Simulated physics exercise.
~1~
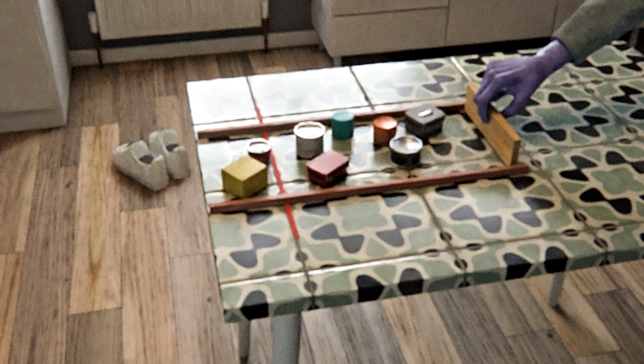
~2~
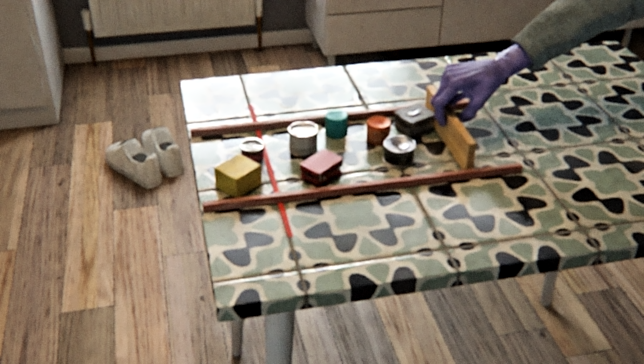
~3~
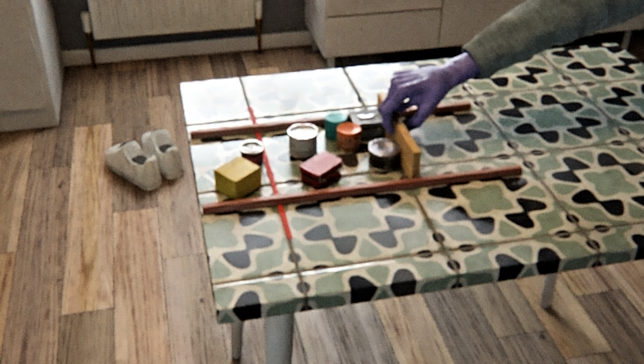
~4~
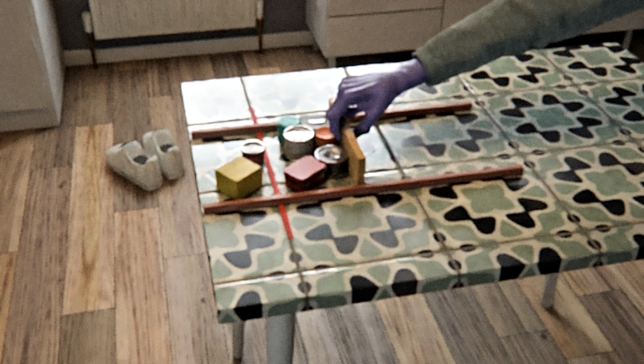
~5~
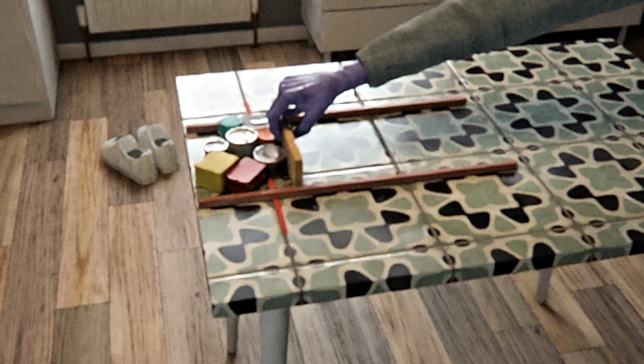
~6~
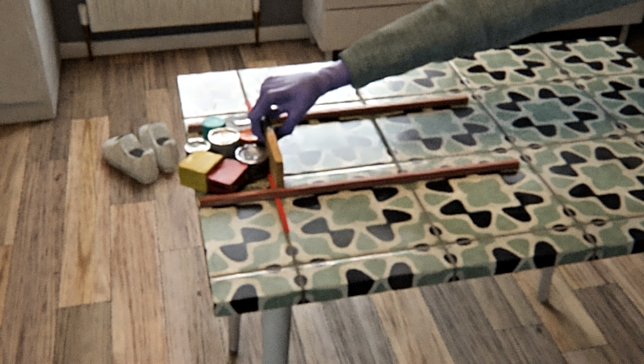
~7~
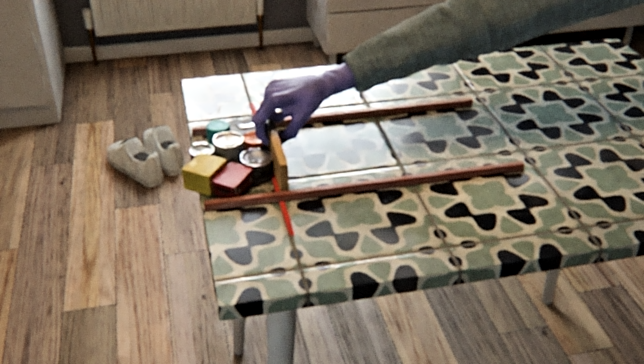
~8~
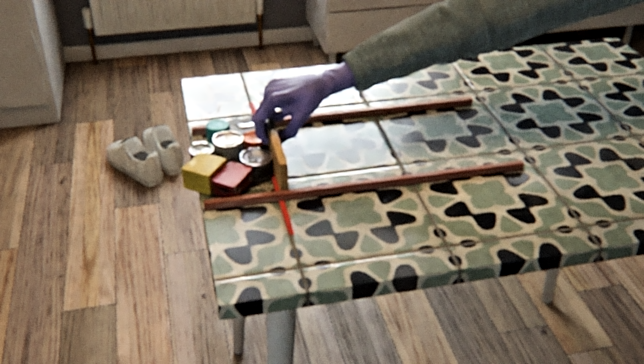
On a patterned tile table in a room with a wooden floor, a purple-gloved hand slid an upright board left between two rails, gathering small pots, tubs and boxes into a tight cluster, then stopped near the red tape with everything still on the table.
